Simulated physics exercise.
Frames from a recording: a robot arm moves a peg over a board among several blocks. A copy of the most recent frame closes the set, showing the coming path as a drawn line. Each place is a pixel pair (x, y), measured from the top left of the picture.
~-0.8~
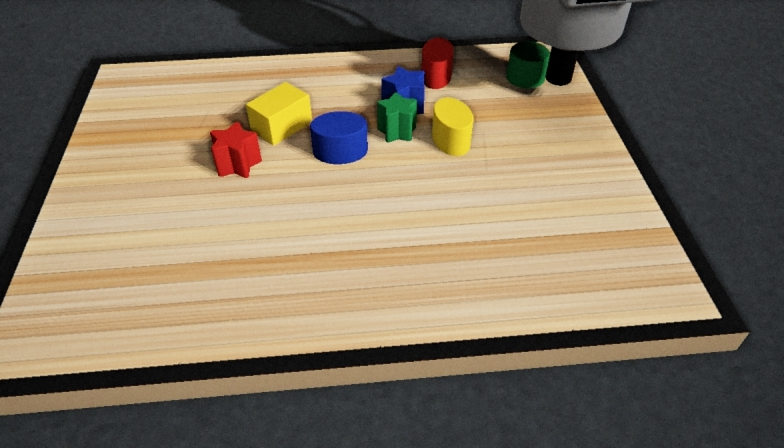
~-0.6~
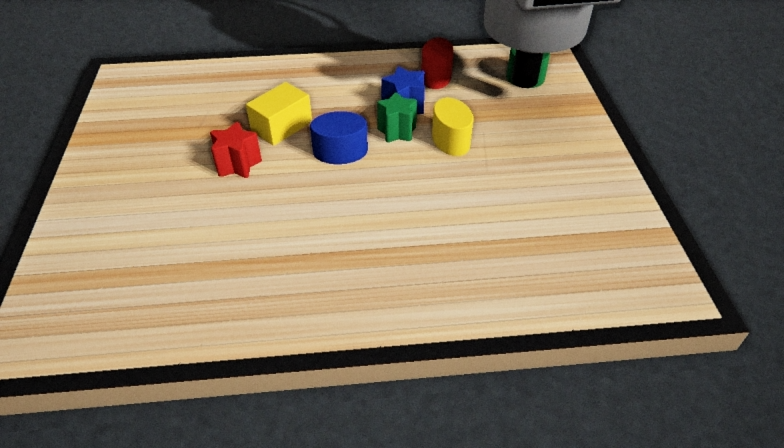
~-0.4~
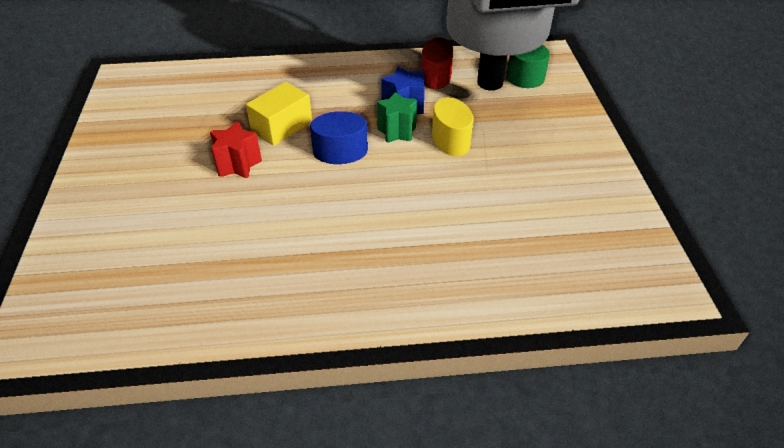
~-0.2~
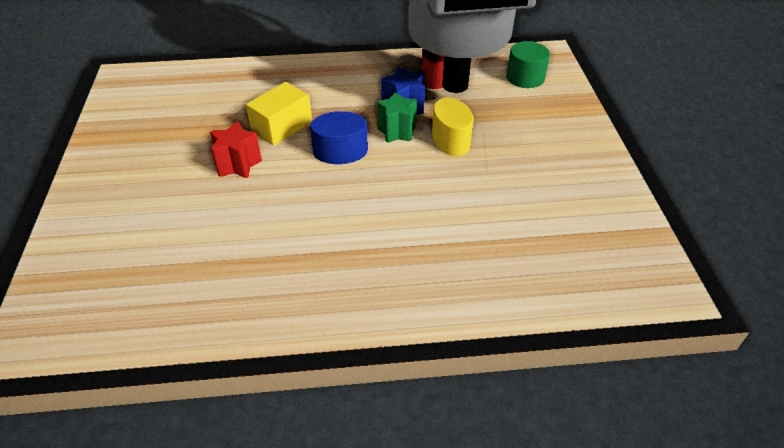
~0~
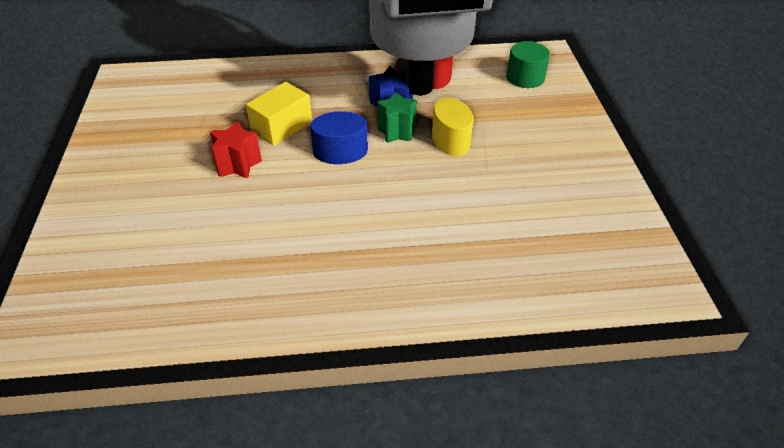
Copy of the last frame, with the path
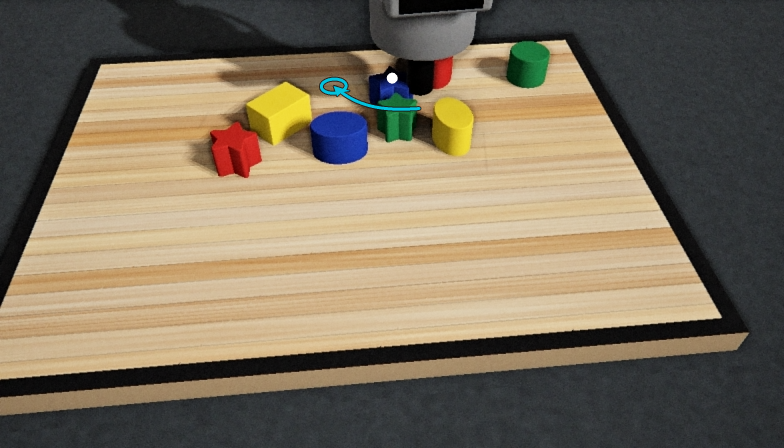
On a wooden board, a robot arm moves left and nudges the blue star-shaped block.
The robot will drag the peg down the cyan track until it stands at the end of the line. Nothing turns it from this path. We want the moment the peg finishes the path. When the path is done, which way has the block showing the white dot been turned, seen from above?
Viewed from above: Anti-clockwise.
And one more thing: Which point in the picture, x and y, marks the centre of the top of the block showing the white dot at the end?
Final place: (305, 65).
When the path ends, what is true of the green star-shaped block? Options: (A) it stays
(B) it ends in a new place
A.
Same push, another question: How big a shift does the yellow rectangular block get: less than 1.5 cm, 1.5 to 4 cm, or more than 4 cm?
Travels under 1.5 cm.
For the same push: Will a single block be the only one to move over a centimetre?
In short: Yes.
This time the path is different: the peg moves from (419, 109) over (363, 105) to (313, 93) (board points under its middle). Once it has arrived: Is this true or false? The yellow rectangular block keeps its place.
Verdict: True.
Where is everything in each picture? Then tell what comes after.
Peg's lower end at (558, 79); yellow rectangular block at (278, 99); blue star-shaped block at (405, 78); green star-shaped block at (398, 104), in the first picture.
Peg at (524, 81); blocks still, in the second picture.
Peg at (490, 84); blocks still, in the third picture.
Peg at (455, 86); blocks still, in the fourth picture.
Peg at (420, 89); yellow rectangular block at (278, 99); blue star-shaped block at (392, 78); green star-shaped block at (398, 104), in the fifth picture.
Drawn move, from (419, 109) through (385, 108) and (355, 100) to (334, 86); the dot is on the blue star-shaped block.
The first path, step by step. One third of the way, peg at (383, 88); blue star-shaped block at (356, 77).
Two thirds of the way, peg at (353, 80); blue star-shaped block at (325, 71).
At the end, peg at (332, 66); yellow rectangular block still; blue star-shaped block at (305, 65), turned 35° anticlockwise; green star-shaped block still.
